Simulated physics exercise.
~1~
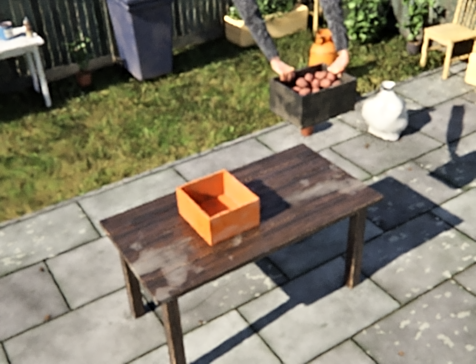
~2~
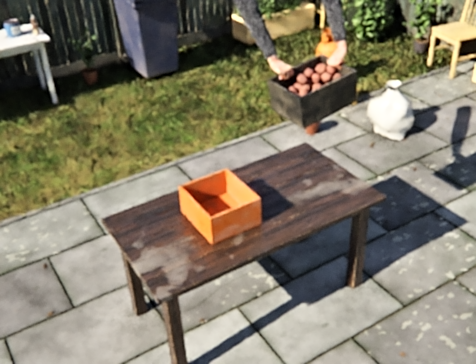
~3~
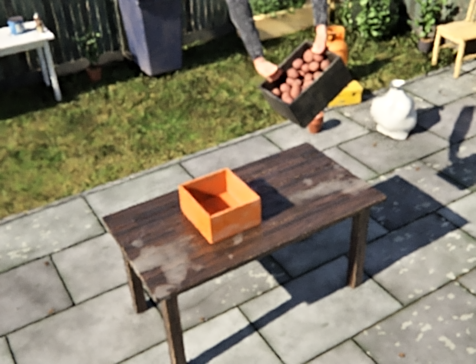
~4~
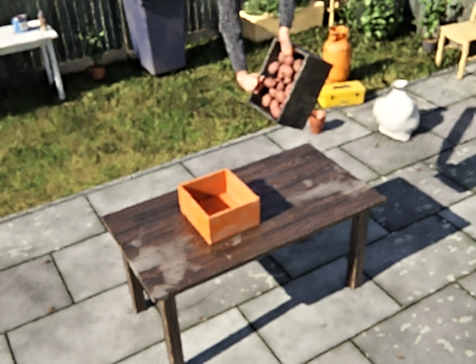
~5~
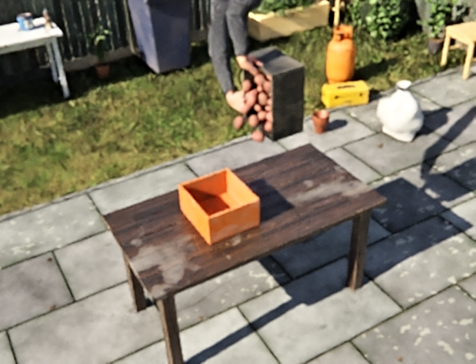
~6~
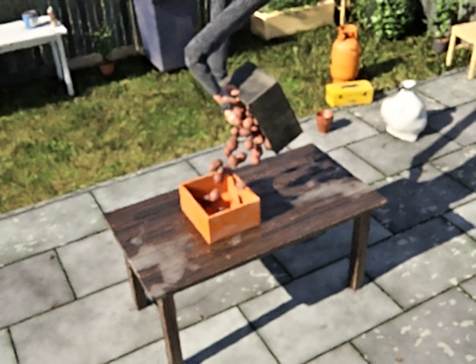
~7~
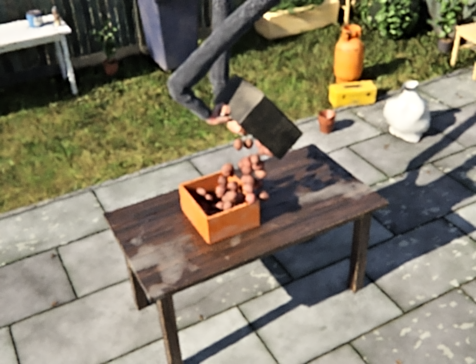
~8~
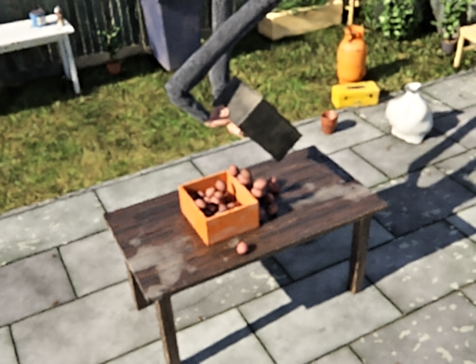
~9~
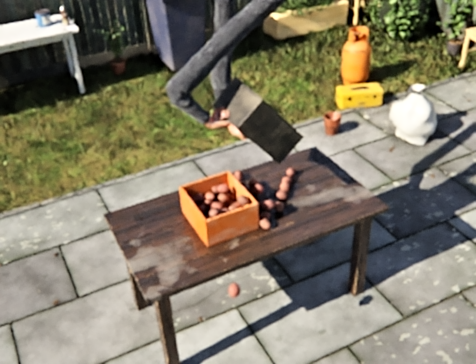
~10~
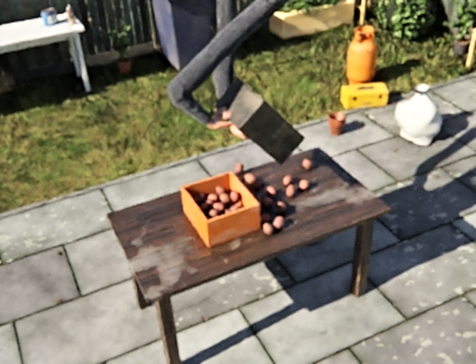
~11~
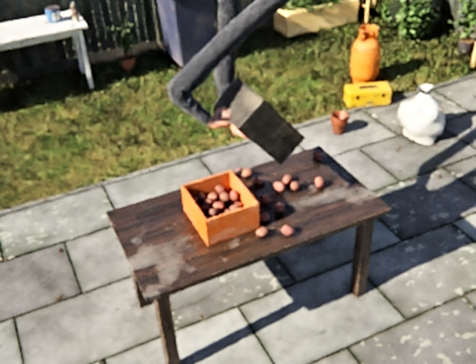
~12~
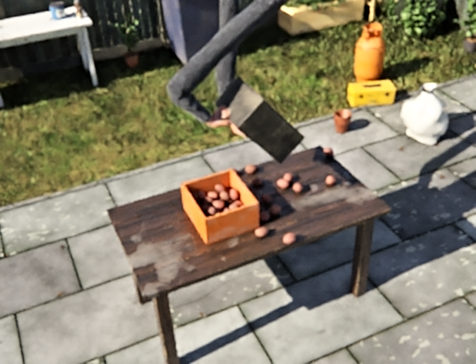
Two hands lifted a black box of red potatoes off the patio and tipped it over an orange carton on a wooden table; most tumbled inside, but others scattered across the tabletop and at least one fell off the front edge.
